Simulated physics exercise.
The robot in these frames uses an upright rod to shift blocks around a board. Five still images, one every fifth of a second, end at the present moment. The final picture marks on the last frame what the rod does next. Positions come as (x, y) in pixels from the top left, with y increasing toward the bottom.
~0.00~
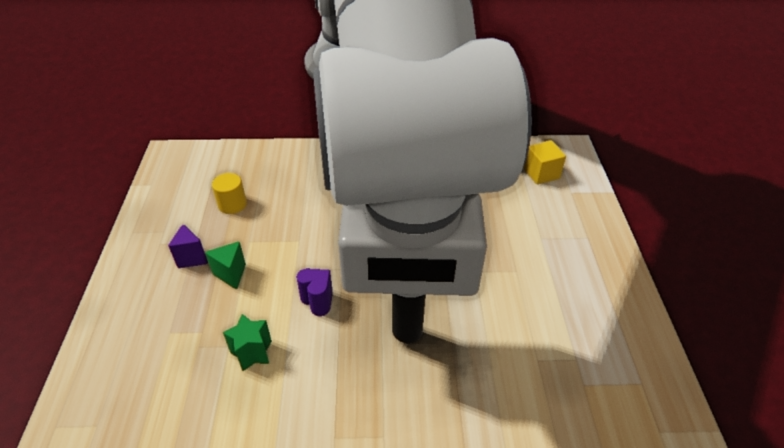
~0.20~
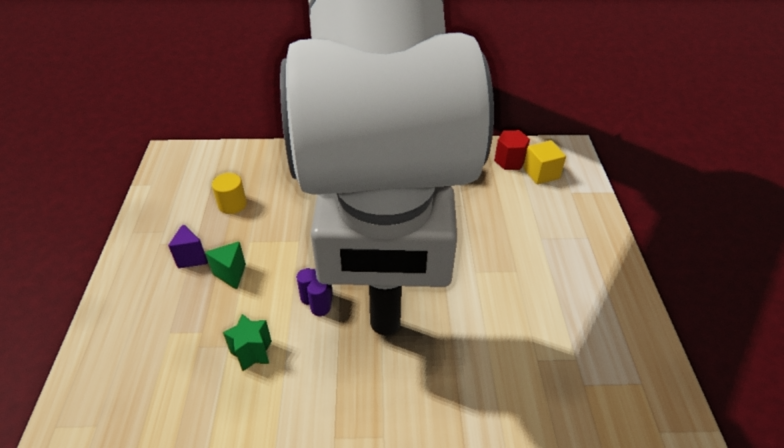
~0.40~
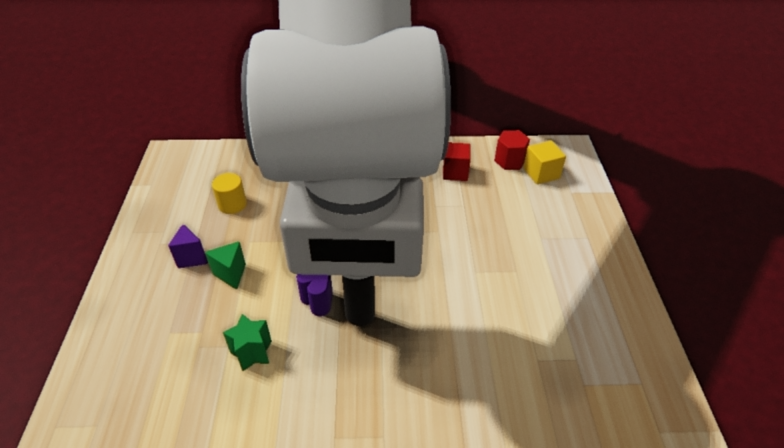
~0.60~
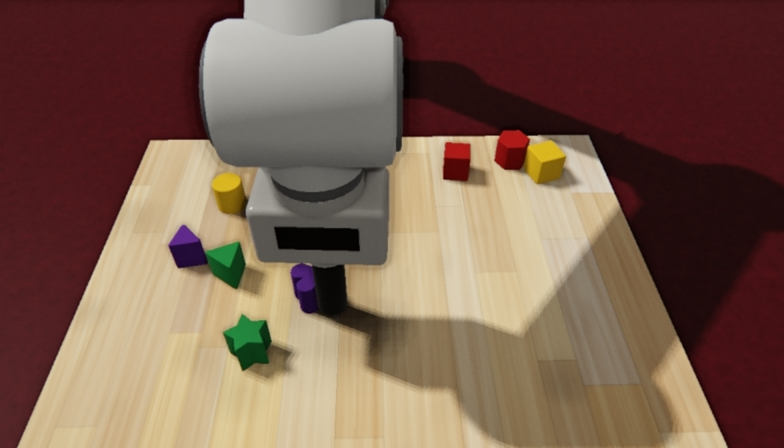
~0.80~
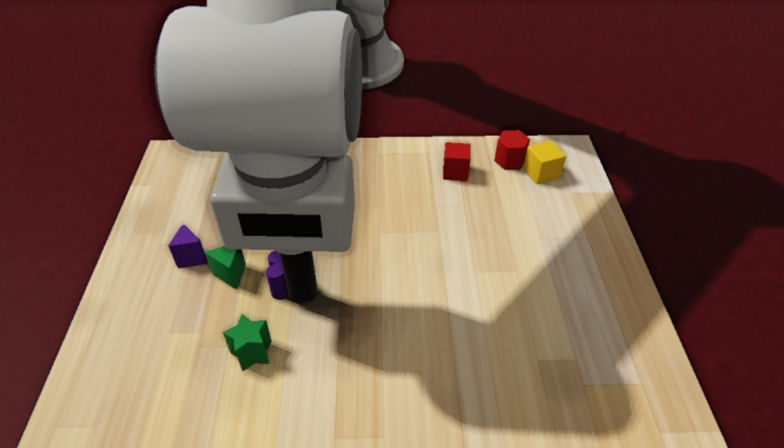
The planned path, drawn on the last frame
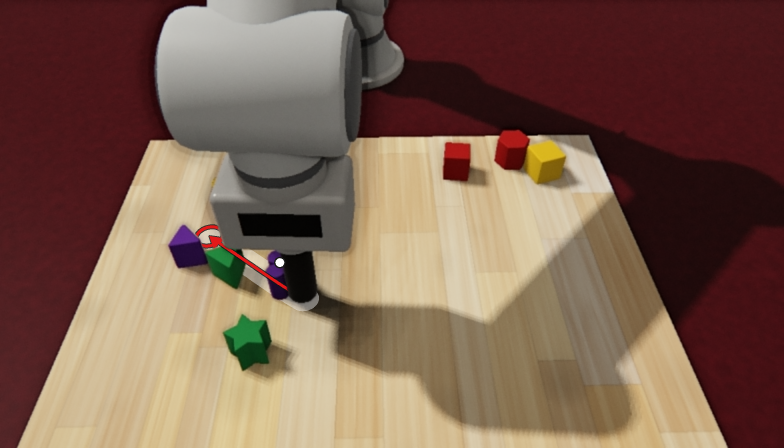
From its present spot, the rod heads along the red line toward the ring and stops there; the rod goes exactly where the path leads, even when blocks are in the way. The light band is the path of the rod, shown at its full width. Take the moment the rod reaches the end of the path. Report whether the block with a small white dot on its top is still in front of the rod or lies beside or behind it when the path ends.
When the path ends, it will sit ahead of the rod.
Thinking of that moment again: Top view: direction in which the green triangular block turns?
It twists against the clock when seen from above.
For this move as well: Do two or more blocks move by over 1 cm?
I believe so.
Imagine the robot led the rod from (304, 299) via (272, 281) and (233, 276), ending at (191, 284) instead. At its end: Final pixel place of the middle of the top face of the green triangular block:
Around pixel (161, 253).
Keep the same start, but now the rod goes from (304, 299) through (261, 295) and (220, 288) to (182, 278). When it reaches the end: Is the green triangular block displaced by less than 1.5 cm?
In short: No.
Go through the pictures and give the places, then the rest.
In the first picture, rod tip at (407, 331); block tops, purple triangular block at (184, 236); green triangular block at (225, 253); purple heart at (315, 279).
In the second picture, rod at (385, 323); blocks unchanged.
In the third picture, rod at (360, 314); blocks unchanged.
In the fourth picture, rod at (333, 304); purple heart at (307, 276).
In the fifth picture, rod at (303, 292); purple triangular block at (184, 236); green triangular block at (225, 253); purple heart at (280, 263).
Path on the board, from (304, 299) directly to (210, 236); the dot is on the purple heart.
What follows on the original path. One third of the way, rod at (268, 270); green triangular block at (221, 251), turned 15° anticlockwise; purple heart at (246, 241).
Two thirds of the way, rod at (236, 248); green triangular block at (212, 249), turned 45° anticlockwise; purple heart at (221, 217), turned 15° clockwise.
At the end, rod at (207, 229); purple triangular block in place; green triangular block at (211, 249), turned 50° anticlockwise; purple heart at (200, 196), turned 40° clockwise.
